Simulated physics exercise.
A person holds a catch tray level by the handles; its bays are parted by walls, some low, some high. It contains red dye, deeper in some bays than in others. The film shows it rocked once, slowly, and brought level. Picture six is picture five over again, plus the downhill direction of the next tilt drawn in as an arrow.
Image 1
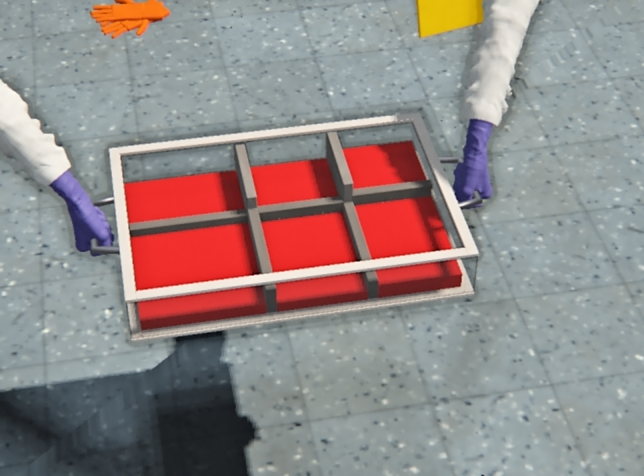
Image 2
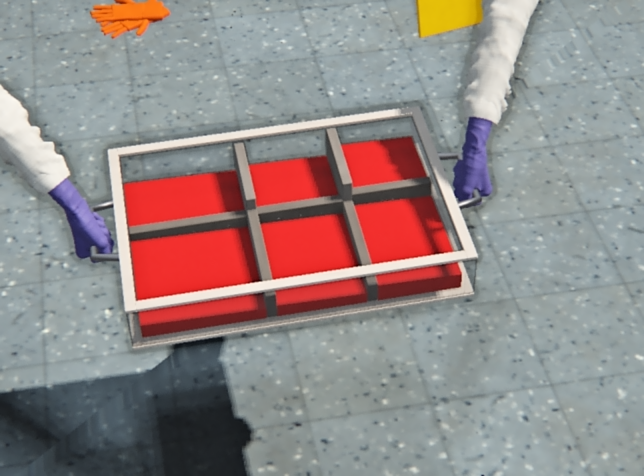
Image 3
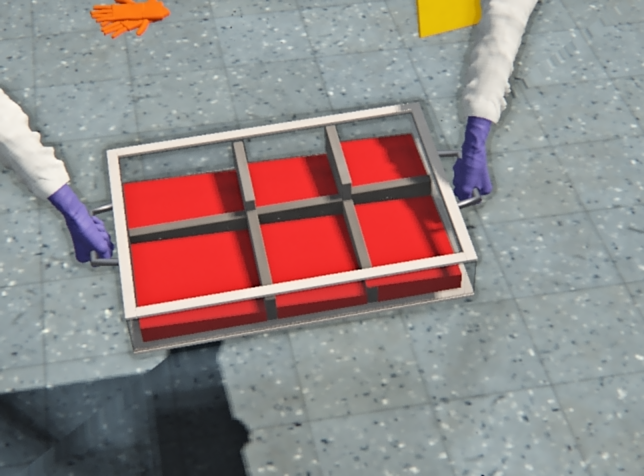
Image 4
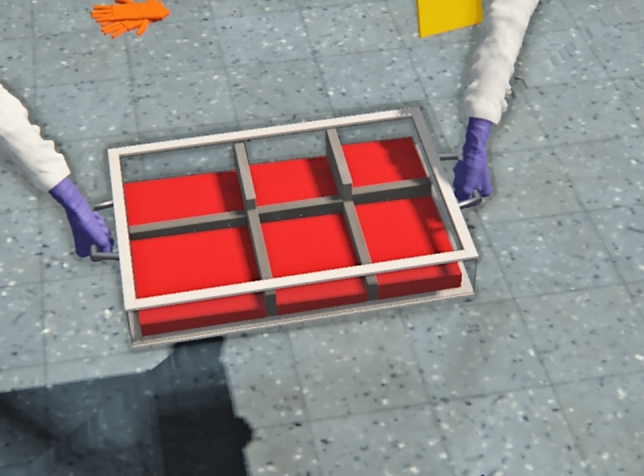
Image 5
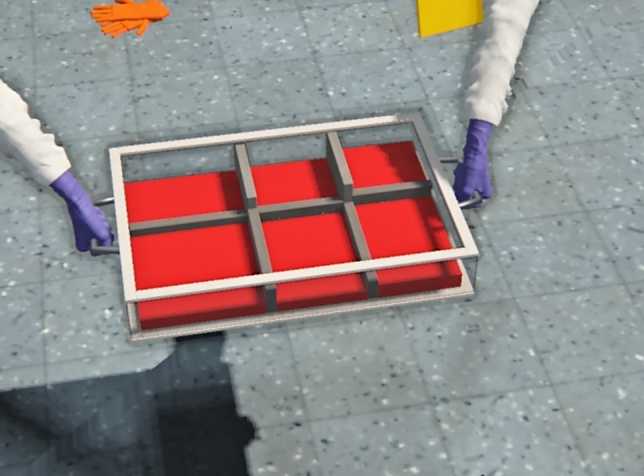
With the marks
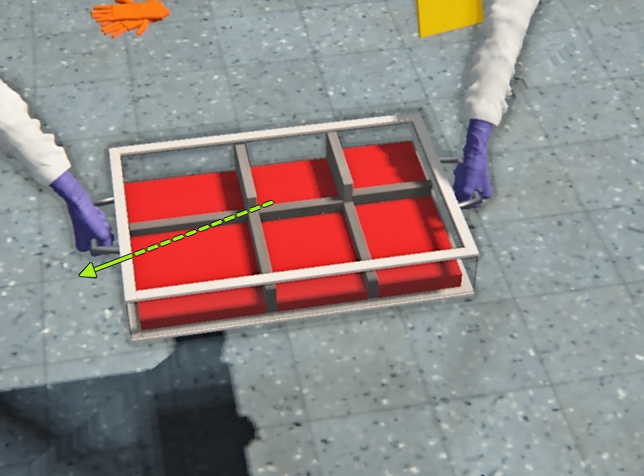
To begin with, two purple-gloved hands hold a metal-framed tray level by its handles, with red liquid in its six bays, above a speckled floor. The hands tilt it slightly down toward the front left, then bring it back level, the red areas looking almost unchanged.
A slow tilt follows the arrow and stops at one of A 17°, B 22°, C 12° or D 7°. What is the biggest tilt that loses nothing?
Use angle A.
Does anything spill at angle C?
No.
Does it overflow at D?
No, not at all.
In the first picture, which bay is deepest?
The back right bay.
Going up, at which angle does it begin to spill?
Angle B.
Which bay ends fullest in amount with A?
That is the front left bay.
The arrow ends at (84, 273).
For angle A, nothing spills; the front left bay holds the most.
For angle B, about 5 % goes over the rim.
For angle C, nothing spills; the front left bay holds the most.
For angle D, nothing spills; the front left bay holds the most.
